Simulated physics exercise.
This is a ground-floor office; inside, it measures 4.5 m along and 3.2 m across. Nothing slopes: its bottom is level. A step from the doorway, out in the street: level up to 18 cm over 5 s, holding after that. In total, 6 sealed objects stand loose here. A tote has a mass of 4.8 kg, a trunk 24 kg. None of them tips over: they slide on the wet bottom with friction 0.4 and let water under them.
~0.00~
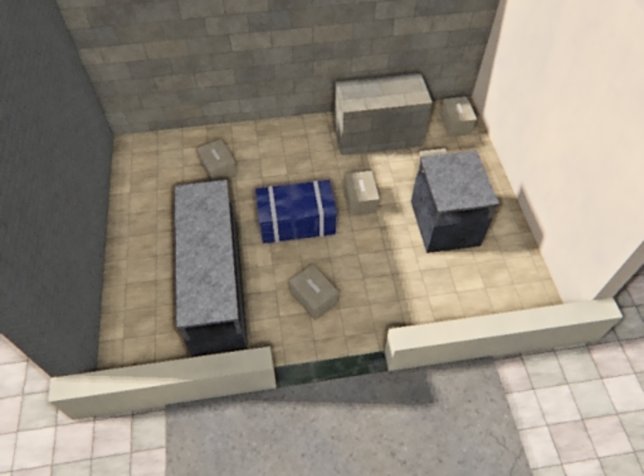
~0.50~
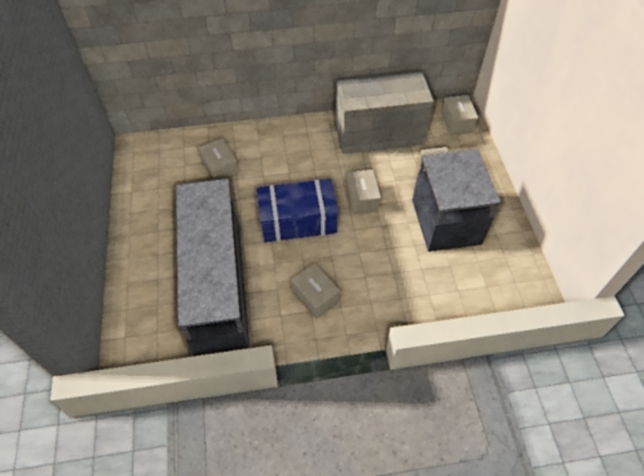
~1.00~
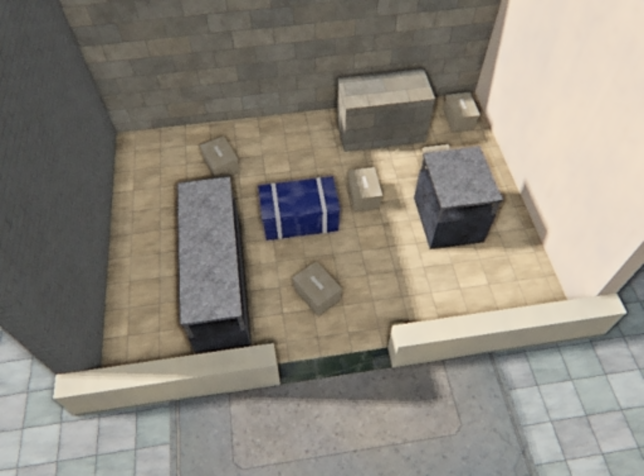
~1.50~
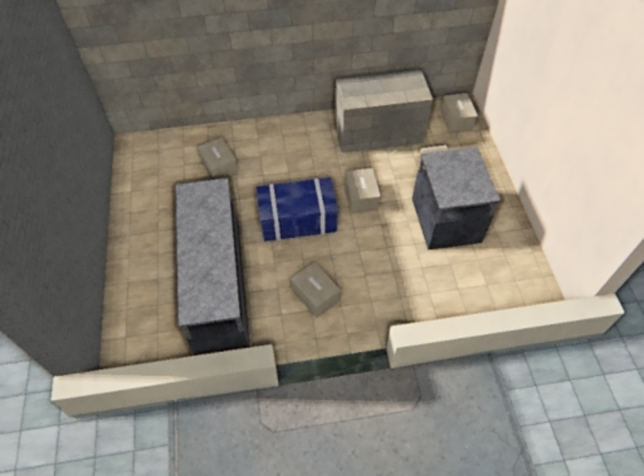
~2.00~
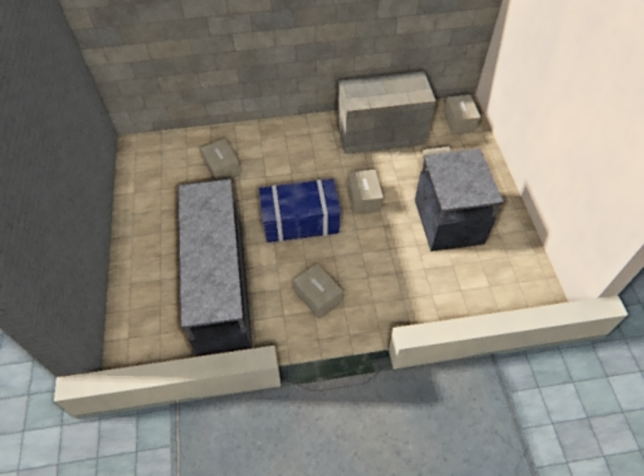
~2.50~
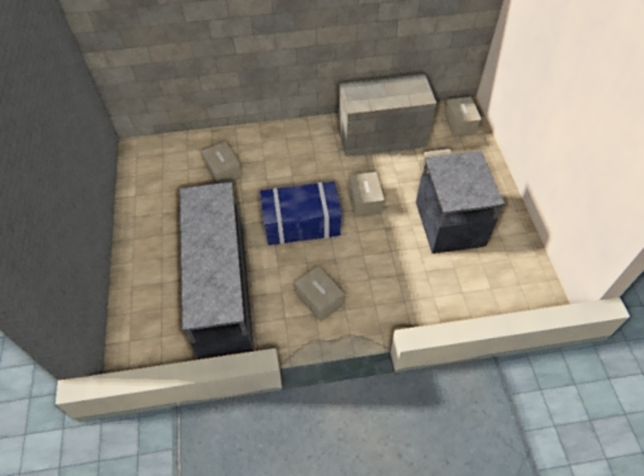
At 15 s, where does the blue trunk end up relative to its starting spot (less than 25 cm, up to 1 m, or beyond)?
Distance covered: Large.
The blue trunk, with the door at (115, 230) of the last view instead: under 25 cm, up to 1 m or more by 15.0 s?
The blue trunk would drift a bit.
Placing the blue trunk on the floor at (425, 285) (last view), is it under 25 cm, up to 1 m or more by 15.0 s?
It creeps a little.
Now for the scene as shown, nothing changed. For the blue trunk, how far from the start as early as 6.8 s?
Roughly 80 centimetres by that point.
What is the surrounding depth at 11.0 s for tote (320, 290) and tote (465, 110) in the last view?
Around 9 cm and 9 cm.
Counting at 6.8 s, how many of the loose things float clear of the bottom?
Just then, the number is 2.
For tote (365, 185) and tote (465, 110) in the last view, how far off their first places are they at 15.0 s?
Shifts: 250 cm / 60 cm.
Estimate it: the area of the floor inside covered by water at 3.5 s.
About 1.0 m2.
After 3.5 s the blue trunk is near (300, 202), 0.0 m from its start, aground; 0 afloat.
After 6.8 s the blue trunk is near (300, 148), 0.8 m from its start, aground; 2 afloat.
After 11.0 s the blue trunk is near (164, 128), 1.9 m from its start, afloat; 5 afloat.
After 15.0 s the blue trunk is near (157, 245), 1.5 m from its start, afloat; 6 afloat.
